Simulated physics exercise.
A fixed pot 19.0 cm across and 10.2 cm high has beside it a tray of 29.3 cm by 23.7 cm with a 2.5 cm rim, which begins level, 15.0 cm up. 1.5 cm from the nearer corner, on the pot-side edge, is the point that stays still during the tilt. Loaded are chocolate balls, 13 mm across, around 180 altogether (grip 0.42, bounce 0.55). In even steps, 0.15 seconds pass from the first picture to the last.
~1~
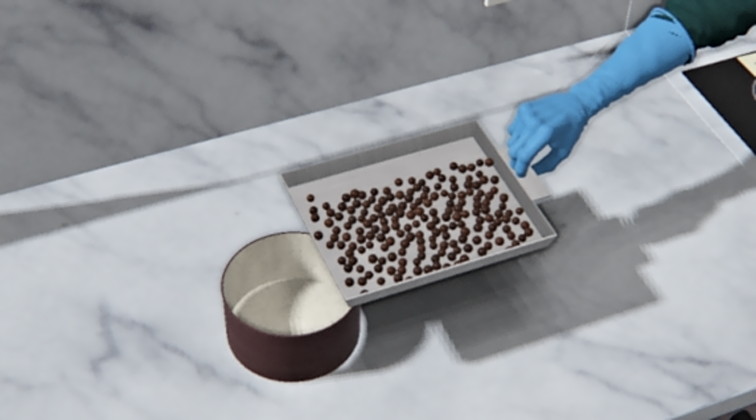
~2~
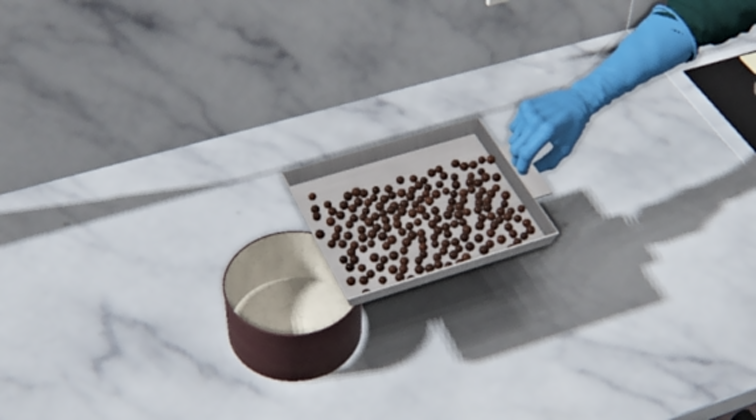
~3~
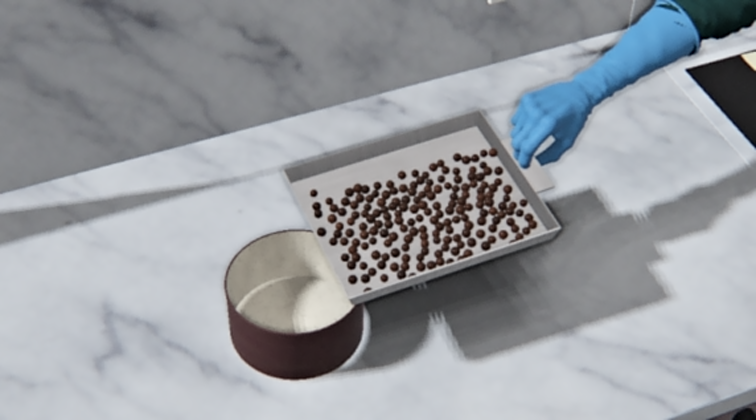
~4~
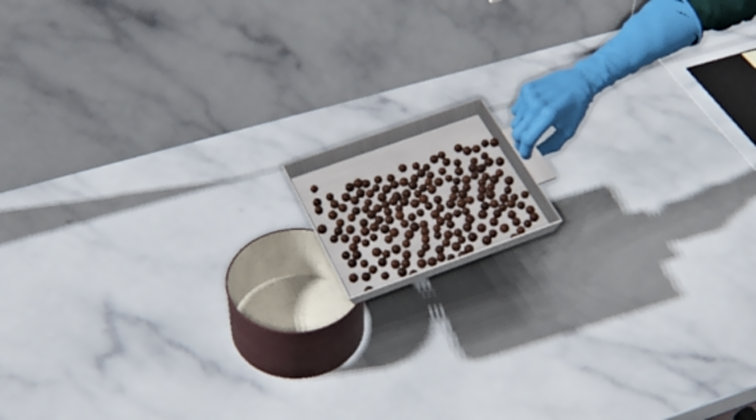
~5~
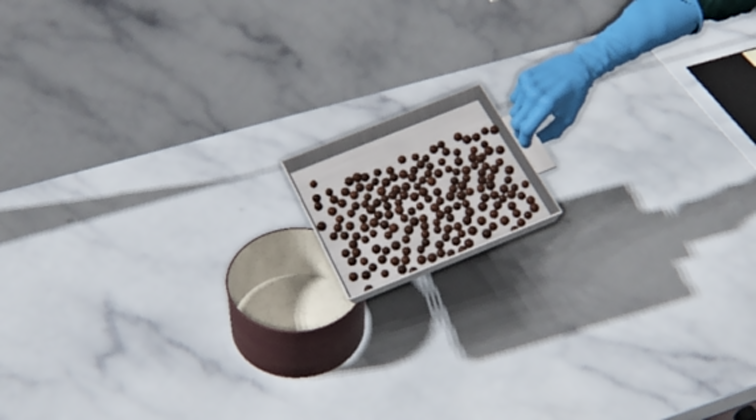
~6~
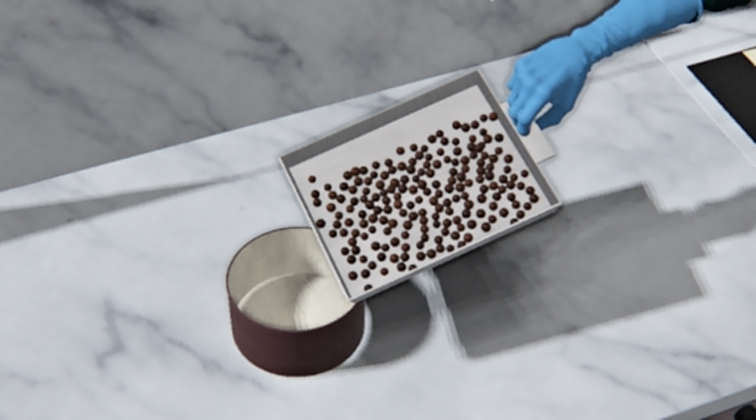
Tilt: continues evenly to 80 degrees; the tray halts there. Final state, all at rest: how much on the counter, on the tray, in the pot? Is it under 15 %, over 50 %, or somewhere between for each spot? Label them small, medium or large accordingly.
Counter - large, left on the tray - small, pot - small.
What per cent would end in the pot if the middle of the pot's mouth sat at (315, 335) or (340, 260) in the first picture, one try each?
That gives roughly 90 per cent and then 0 per cent.
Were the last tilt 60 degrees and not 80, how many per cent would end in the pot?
Near 5 %, then.
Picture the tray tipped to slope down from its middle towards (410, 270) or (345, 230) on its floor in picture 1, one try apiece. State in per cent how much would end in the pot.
Estimate: Some 0 % and some 75 % respectively.
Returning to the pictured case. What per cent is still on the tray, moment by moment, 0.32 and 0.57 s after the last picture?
100 then 15.
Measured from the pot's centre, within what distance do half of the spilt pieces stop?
Distance: Some 24 cm.
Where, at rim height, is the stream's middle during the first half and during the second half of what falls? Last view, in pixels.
I'd mark about (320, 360) for the first half, then (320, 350) for the second.
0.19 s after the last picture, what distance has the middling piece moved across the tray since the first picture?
Displacement on the tray: About 2 cm.
Then, 0.19 s after the last picture, tilt 49 degrees; the tray holds 100 %, the pot 0 %.
Then, 0.32 s after the last picture, tilt 72 degrees; the tray holds 100 %, the pot 0 %.
Then, 0.57 s after the last picture, tilt 80 degrees; the tray holds 15 %, the pot 5 %.
In the end, counter 95 %, tray 0 %, pot 5 %.
